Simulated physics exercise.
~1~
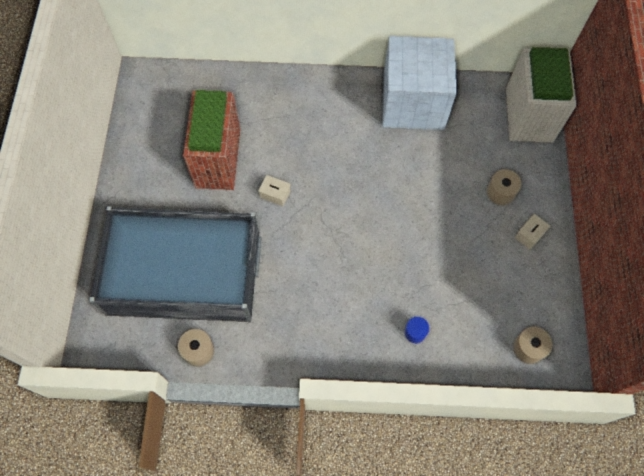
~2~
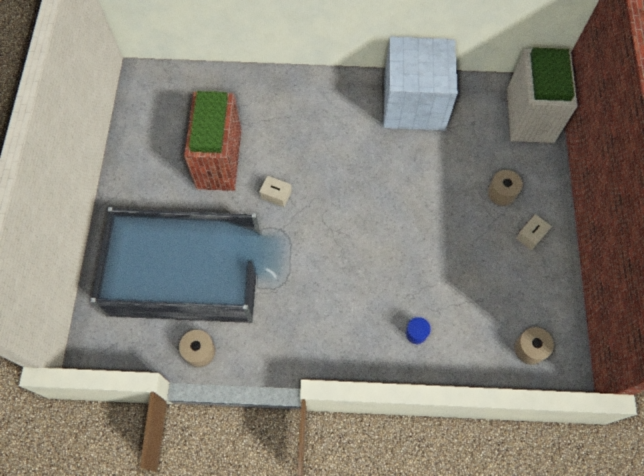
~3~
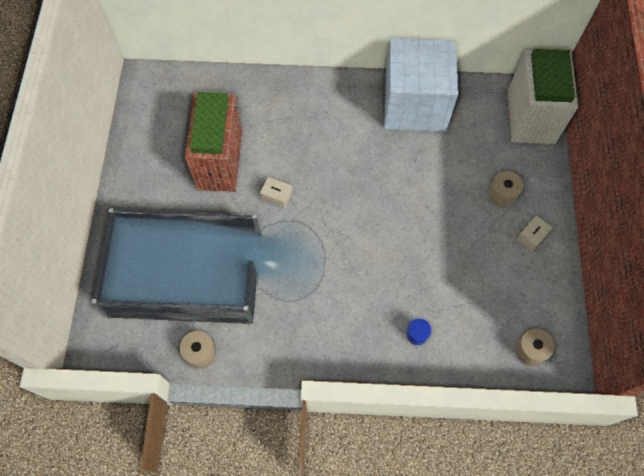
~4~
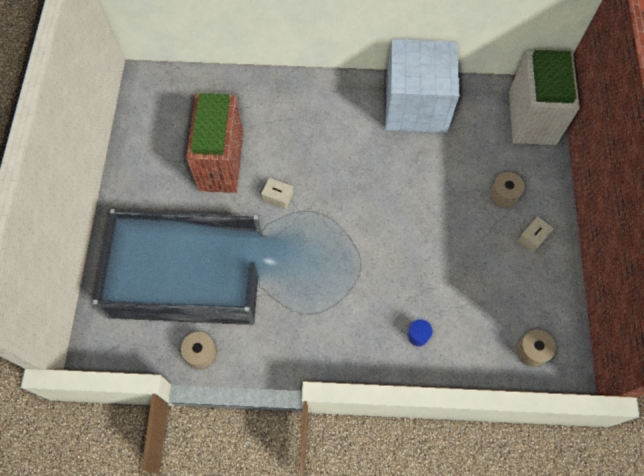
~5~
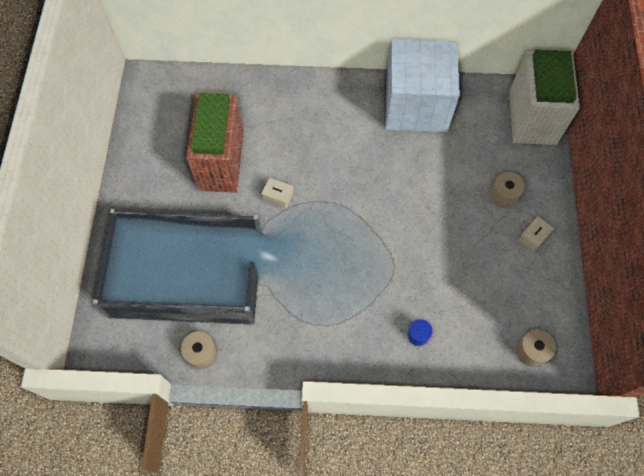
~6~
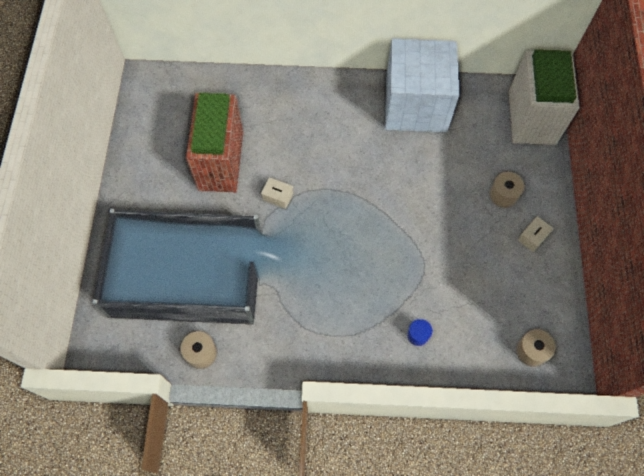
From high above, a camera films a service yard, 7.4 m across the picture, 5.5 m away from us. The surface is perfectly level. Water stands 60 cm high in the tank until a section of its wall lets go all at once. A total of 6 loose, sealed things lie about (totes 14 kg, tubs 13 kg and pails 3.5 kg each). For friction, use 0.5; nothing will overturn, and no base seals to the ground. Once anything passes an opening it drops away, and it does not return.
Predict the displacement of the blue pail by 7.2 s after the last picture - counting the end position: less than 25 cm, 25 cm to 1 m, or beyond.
The blue pail? It ends well clear of its start.
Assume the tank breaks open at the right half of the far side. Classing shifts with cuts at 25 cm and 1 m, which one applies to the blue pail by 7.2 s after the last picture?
The answer: The blue pail stays more or less still.
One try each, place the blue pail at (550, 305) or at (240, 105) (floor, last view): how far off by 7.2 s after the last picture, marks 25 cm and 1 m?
Taken in turn, it is carried a long way and then stays almost motionless.
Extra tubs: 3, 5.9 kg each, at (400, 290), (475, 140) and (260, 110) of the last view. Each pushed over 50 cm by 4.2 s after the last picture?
One by one: Beyond the mark, beyond the mark, below the mark.
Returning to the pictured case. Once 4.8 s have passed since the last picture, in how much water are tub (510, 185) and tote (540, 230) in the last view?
About 9 and 10 cm.
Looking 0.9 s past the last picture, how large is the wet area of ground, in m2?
At that time the wet patch spans about 16 m2.
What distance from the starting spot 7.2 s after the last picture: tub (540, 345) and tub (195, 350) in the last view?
In turn: 50 cm, 0 cm.
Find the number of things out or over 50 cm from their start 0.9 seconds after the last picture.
The number I get is 0.
Then, 0.9 s after the last picture the blue pail is near (429, 336), 0.1 m from its start, aground; 0 of 6 are out; 0 afloat.
Then, 2.8 s after the last picture the blue pail is near (589, 379), 2.3 m from its start, afloat; 0 of 6 are out; 3 afloat.
Then, 4.8 s after the last picture the blue pail is near (577, 345), 2.1 m from its start, afloat; 0 of 6 are out; 2 afloat.
Then, 7.2 s after the last picture the blue pail is near (550, 366), 1.8 m from its start, afloat; 0 of 6 are out; 1 afloat.
